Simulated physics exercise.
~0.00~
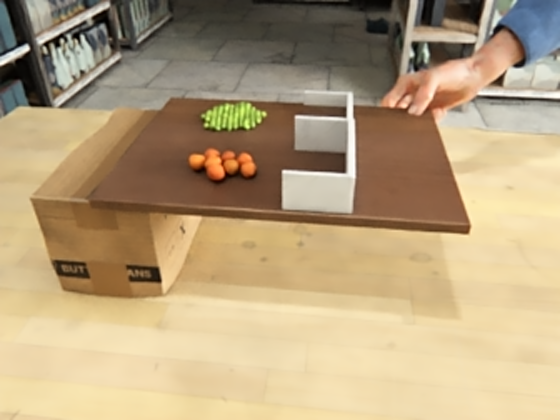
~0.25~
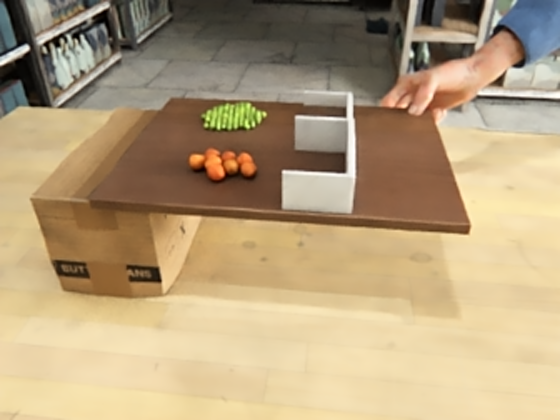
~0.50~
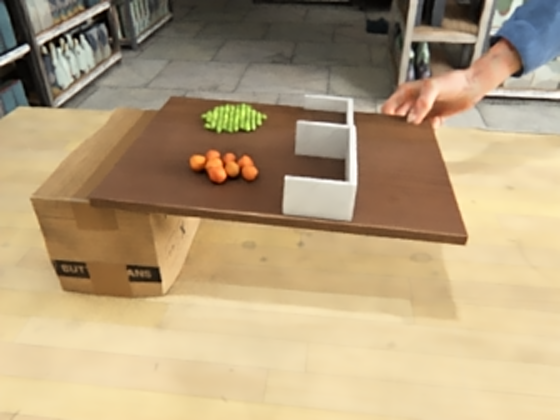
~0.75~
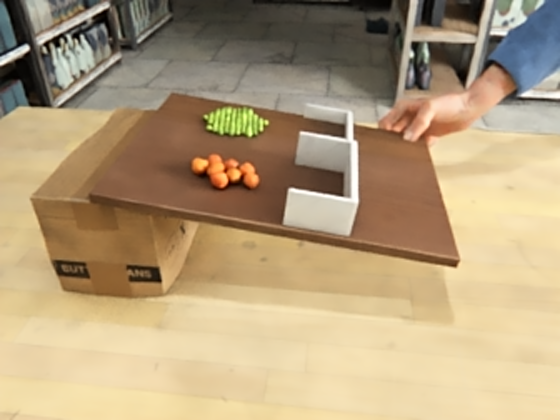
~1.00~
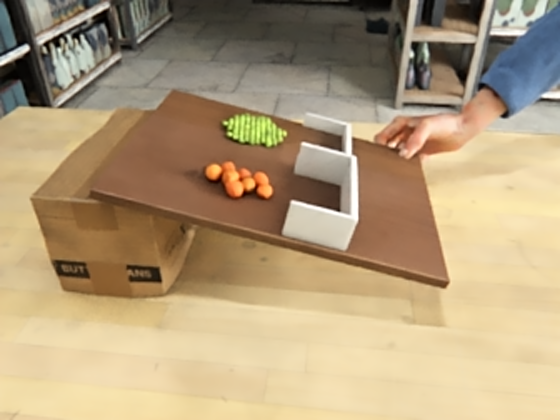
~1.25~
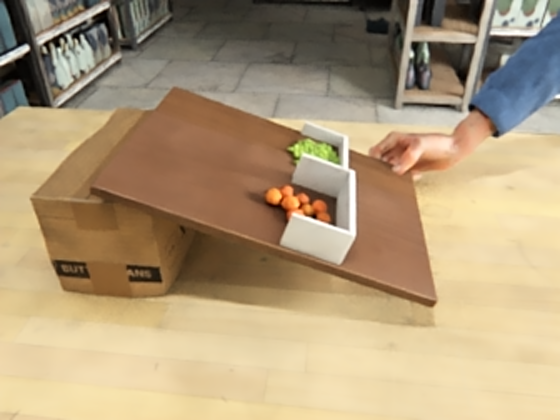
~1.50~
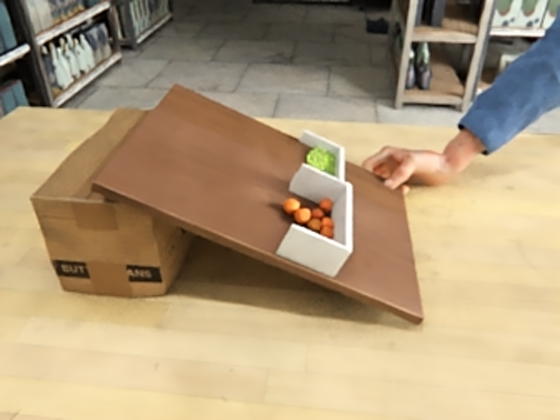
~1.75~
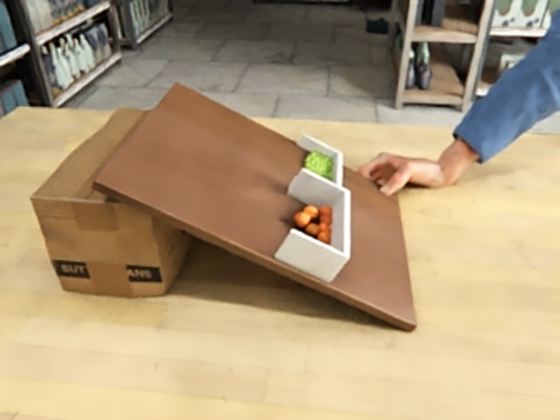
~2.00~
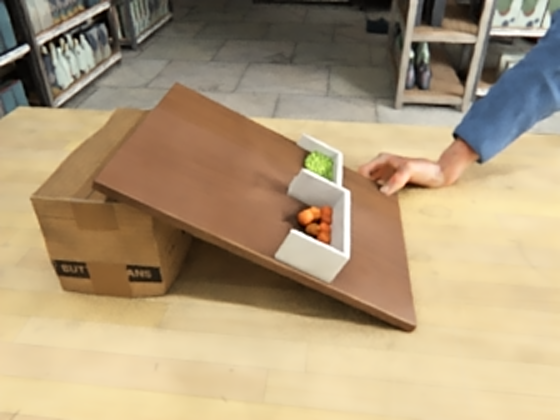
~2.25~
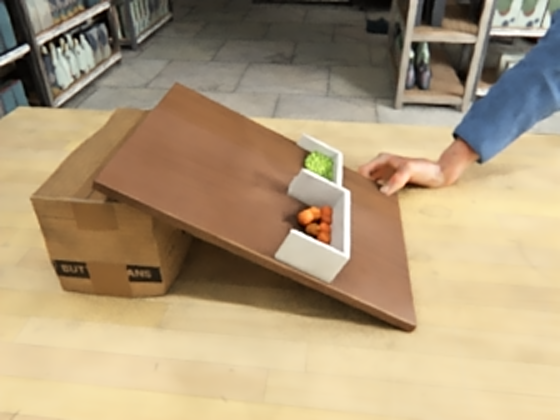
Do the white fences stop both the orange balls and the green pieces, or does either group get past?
The fences stop both groups. The orange balls and the green pieces each end up gathered behind a white fence.
